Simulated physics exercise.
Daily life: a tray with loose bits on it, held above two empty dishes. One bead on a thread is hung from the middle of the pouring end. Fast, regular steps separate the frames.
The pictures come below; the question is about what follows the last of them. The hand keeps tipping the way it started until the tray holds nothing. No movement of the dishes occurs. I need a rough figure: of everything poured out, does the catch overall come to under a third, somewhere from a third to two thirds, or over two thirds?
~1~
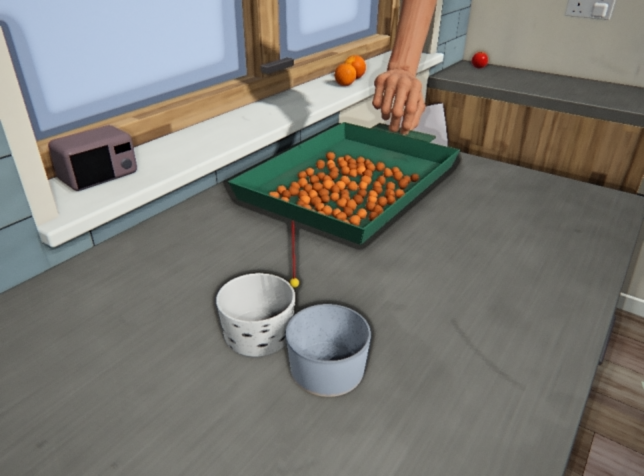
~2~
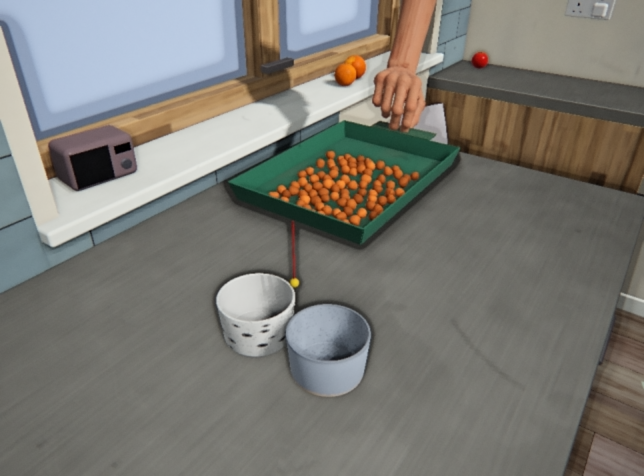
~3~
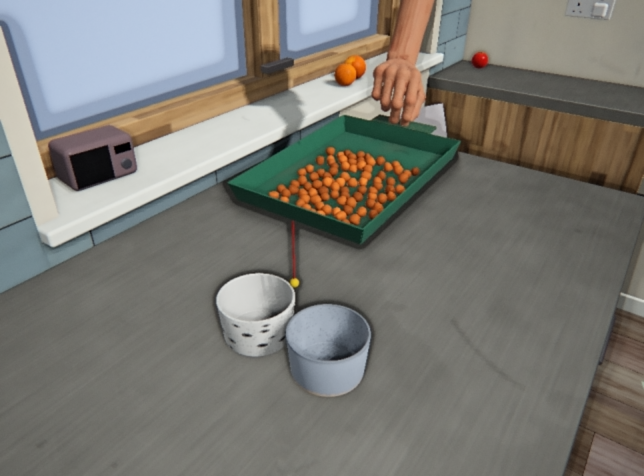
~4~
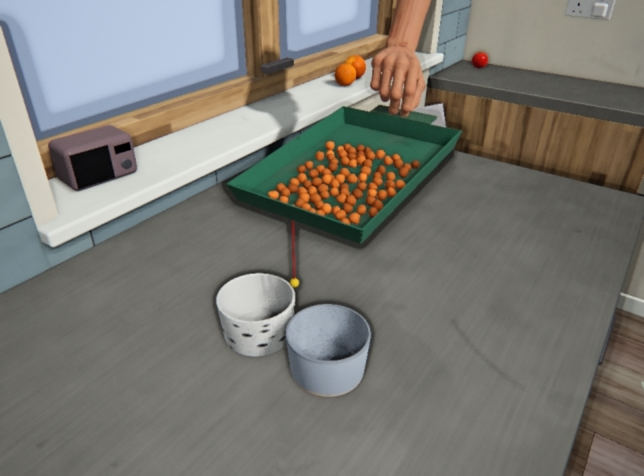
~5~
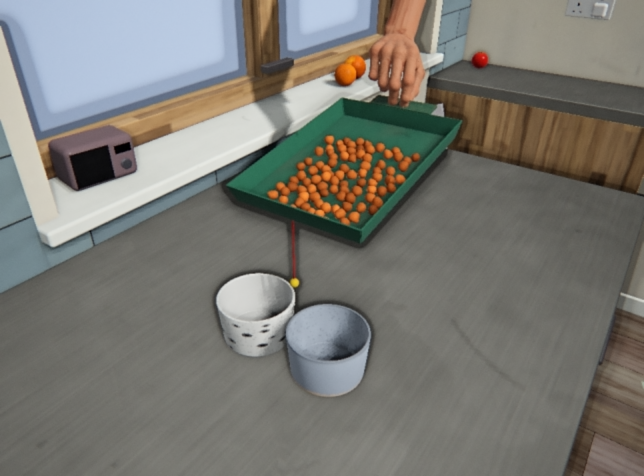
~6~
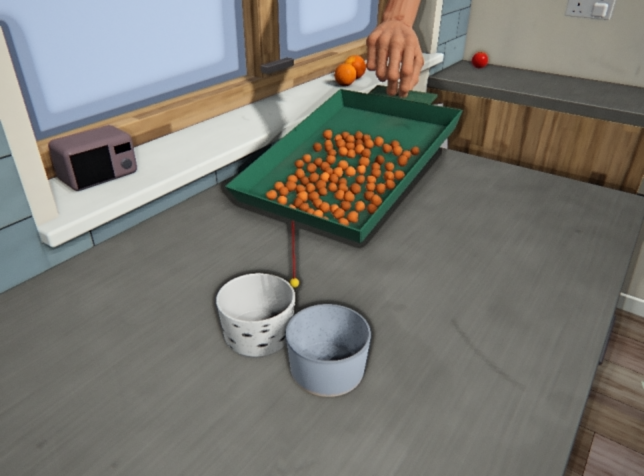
Most likely the dishes are going to collect a middle share, one to two thirds of the load.
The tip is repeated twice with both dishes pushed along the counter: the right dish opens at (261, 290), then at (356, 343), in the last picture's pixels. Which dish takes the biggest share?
On the first try it would be the one on the right, and on the second the one on the left.
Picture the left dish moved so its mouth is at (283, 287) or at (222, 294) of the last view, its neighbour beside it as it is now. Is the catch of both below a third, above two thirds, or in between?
In order of the places: Under a third, then above two thirds.
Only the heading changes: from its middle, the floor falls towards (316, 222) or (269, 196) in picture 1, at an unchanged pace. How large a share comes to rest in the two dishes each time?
Close to 70 percent first and close to 40 percent second.
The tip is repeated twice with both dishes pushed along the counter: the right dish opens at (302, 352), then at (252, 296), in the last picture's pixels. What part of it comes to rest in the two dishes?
First 80 per cent, second 60 per cent.
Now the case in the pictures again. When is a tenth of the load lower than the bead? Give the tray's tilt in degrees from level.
Somewhere around 95 degrees.
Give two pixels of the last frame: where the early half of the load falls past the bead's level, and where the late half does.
First part (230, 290), rest (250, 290).
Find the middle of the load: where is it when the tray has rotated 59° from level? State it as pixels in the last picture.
Centre estimate: (298, 185).
Just after the last frame, tray tipped steeply; every one on the tray.
A moment on, tray tipped right over; roughly a quarter on the tray; just a few in the right dish; roughly a quarter in the left dish; roughly a quarter outside both; roughly a quarter in the air.
Further on, tray tipped past a quarter turn; about a tenth in the right dish; roughly half in the left dish; roughly half outside both.
When it is over, tray tipped past a quarter turn; about a tenth in the right dish; roughly half in the left dish; roughly half outside both.
